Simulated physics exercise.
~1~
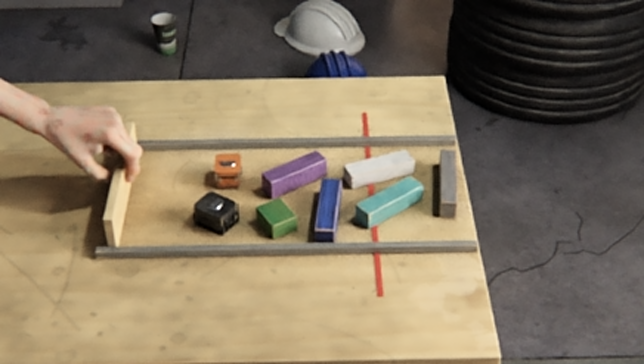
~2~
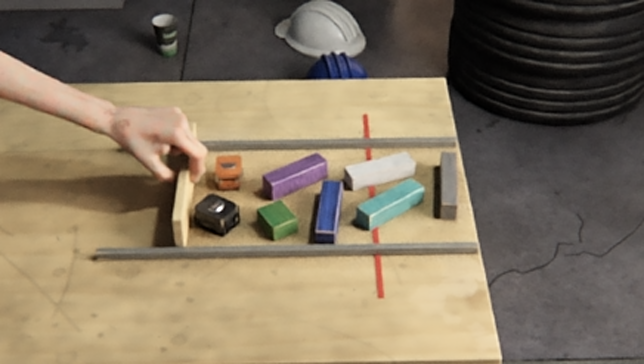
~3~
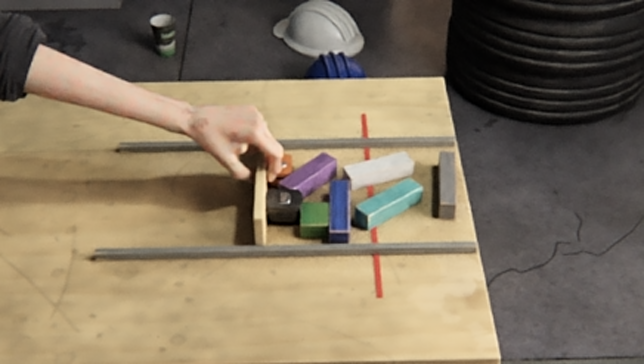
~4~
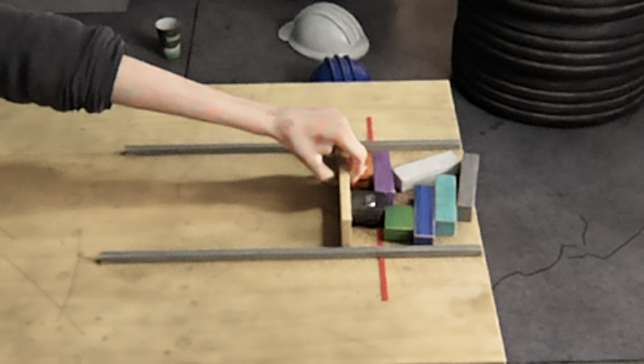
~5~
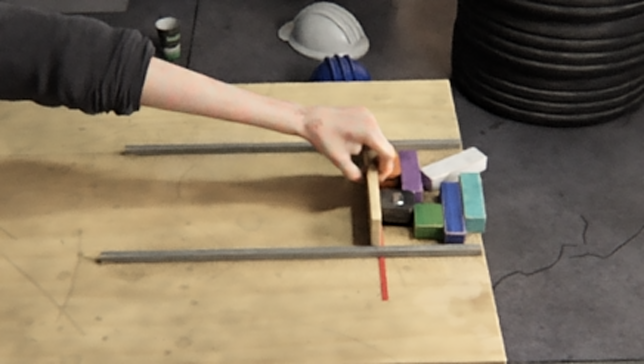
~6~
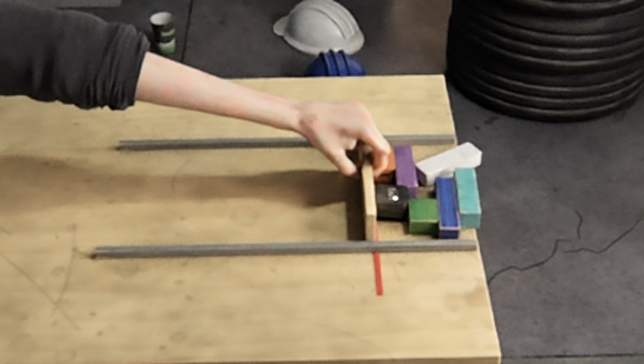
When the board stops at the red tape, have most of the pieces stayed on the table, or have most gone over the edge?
Most of the pieces stay on the table, bunched near the edge. Only one or two fall off, with the grey bar going over.
